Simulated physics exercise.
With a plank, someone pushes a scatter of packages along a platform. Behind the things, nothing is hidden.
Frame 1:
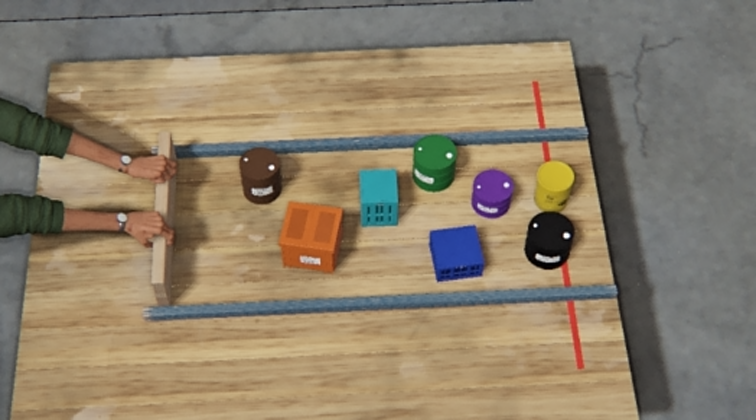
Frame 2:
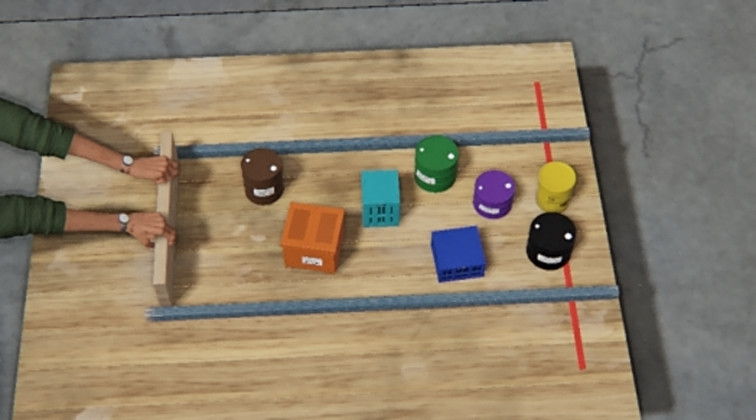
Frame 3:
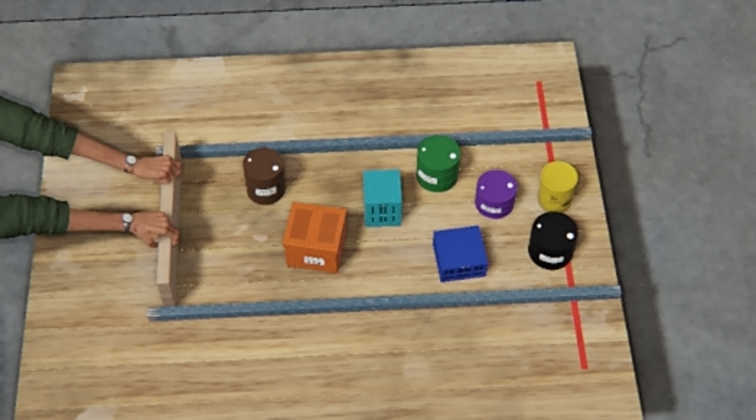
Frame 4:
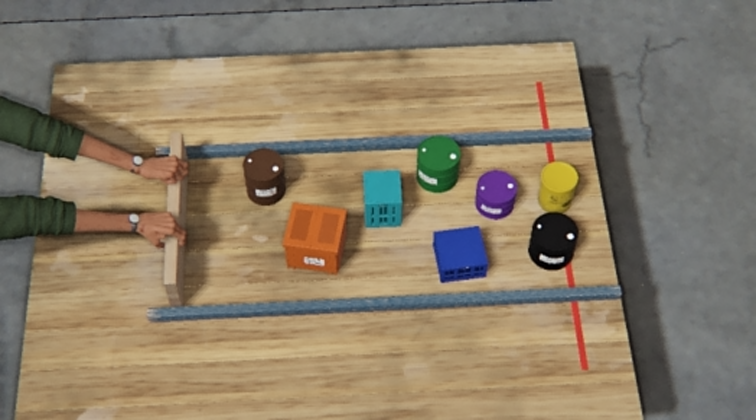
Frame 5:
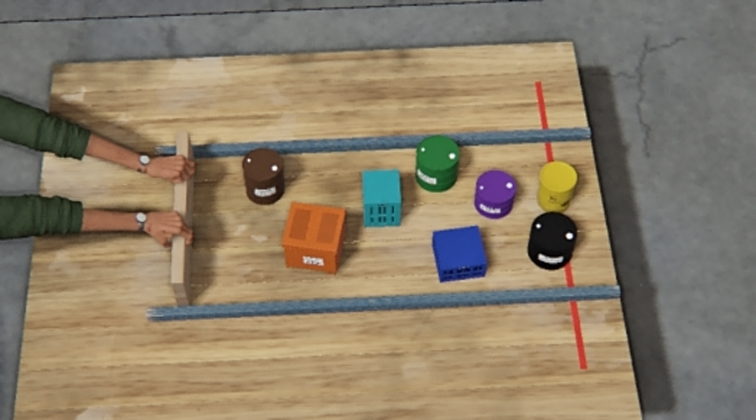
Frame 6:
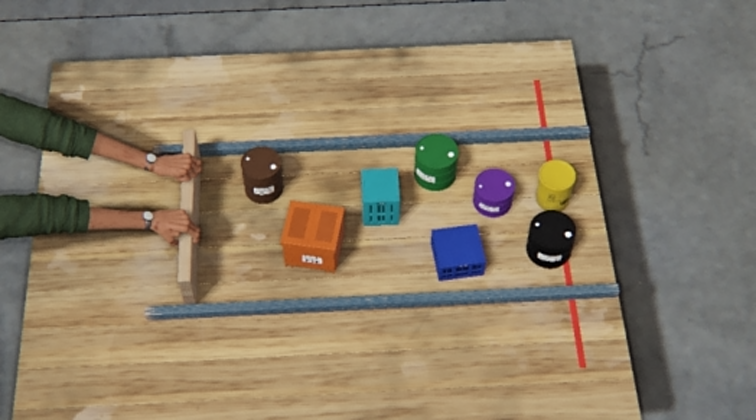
The footage shows two hands sliding a wooden plank a short way to the right between two rails on a wooden platform, while the brown, orange, turquoise, green, blue, purple, yellow and black containers ahead of it stay essentially still.
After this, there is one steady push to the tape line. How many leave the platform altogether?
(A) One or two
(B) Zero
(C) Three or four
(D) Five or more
D.
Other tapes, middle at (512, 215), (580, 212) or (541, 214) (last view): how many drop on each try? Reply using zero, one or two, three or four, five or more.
Well, it comes out as one or two, five or more and three to four, in that order.
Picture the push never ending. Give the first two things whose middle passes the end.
In order: The black canister, then the yellow pail.
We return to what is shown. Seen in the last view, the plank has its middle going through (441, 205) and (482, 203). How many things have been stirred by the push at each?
8 and 8.
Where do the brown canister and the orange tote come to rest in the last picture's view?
Okay, so first (573, 160), and next (591, 223).
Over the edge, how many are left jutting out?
It comes to 1.
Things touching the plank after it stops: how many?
It adds up to 2.
A little later, none off yet; yellow pail at rest near (555, 187); black canister at rest near (551, 239); purple canister at rest near (494, 193).
Next, none off yet; yellow pail moving near (560, 187); black canister shifted a little near (563, 238); purple canister shifted about its own width near (524, 200).
When it is over, the number that fall off is five or more; down, turquoise crate, green canister, blue crate, purple canister, black canister and yellow pail.
